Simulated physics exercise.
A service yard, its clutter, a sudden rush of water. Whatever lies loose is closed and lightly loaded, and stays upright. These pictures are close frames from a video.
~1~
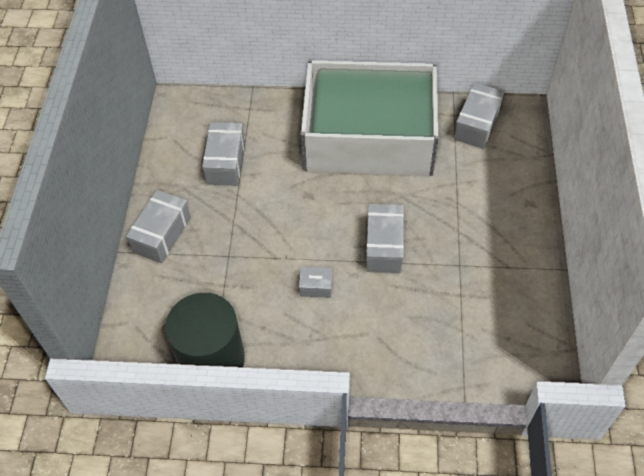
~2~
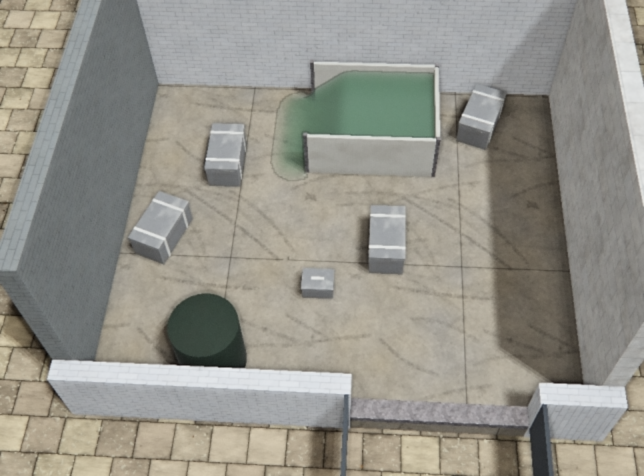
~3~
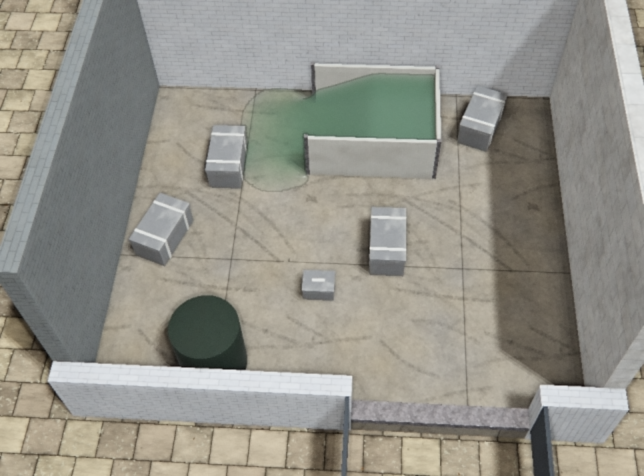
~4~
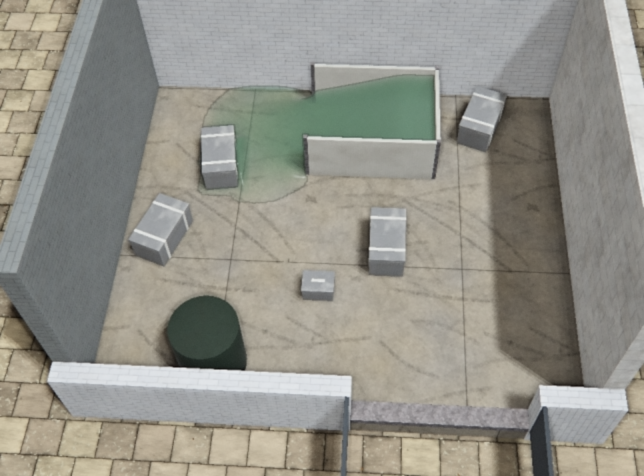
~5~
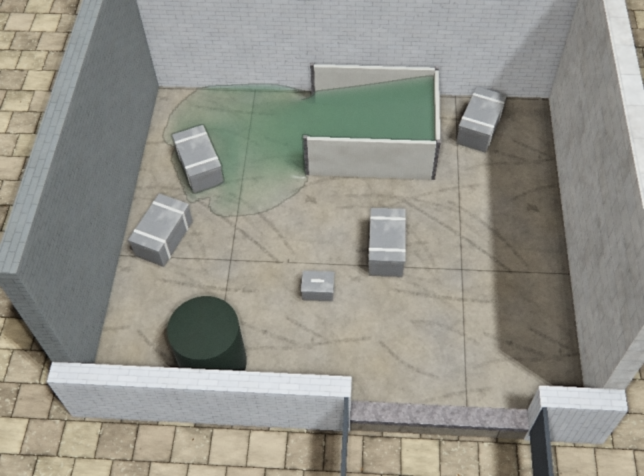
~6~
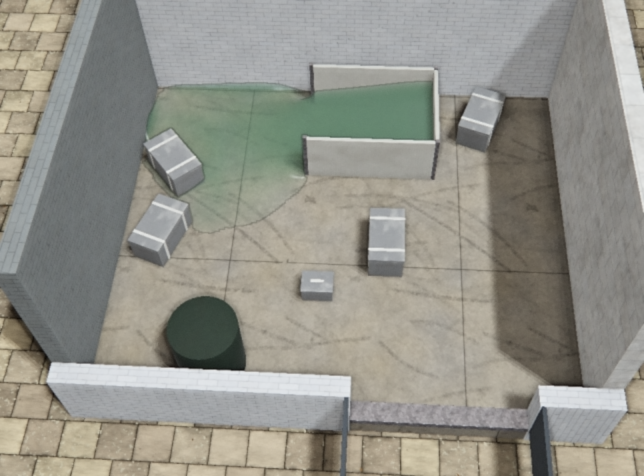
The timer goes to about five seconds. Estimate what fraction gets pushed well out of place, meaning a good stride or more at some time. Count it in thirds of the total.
The part that gets shoved well aside lies in the middle band.
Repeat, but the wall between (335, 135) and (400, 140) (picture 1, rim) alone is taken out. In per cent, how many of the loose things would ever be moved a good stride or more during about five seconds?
Roughly 40 %.
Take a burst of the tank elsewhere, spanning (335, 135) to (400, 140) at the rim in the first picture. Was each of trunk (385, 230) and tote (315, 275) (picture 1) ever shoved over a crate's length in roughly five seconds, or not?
Covered that distance; covered that distance.
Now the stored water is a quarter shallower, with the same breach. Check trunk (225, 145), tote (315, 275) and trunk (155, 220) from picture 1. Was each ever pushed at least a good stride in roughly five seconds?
Taking them as listed, the first reached the mark, the second stopped before it and the third reached the mark.
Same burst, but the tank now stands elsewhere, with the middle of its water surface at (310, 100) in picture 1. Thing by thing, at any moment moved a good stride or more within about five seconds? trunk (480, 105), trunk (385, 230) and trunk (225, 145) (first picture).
Short of it, short of it, covered the distance.
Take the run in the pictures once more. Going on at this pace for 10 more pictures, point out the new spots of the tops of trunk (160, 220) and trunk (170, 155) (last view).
Near (123, 317) and (135, 254).
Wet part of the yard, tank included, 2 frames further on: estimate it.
Close to 30 per cent, tank included.
A moment on, 1 of 5 are well off their spots; 1 afloat.
Next, 2 of 5 are well off their spots; 2 afloat.
Later, 2 of 5 are well off their spots; 2 afloat.
In the end, 2 of 5 are well off their spots, and 2 have been at some point; 2 afloat.
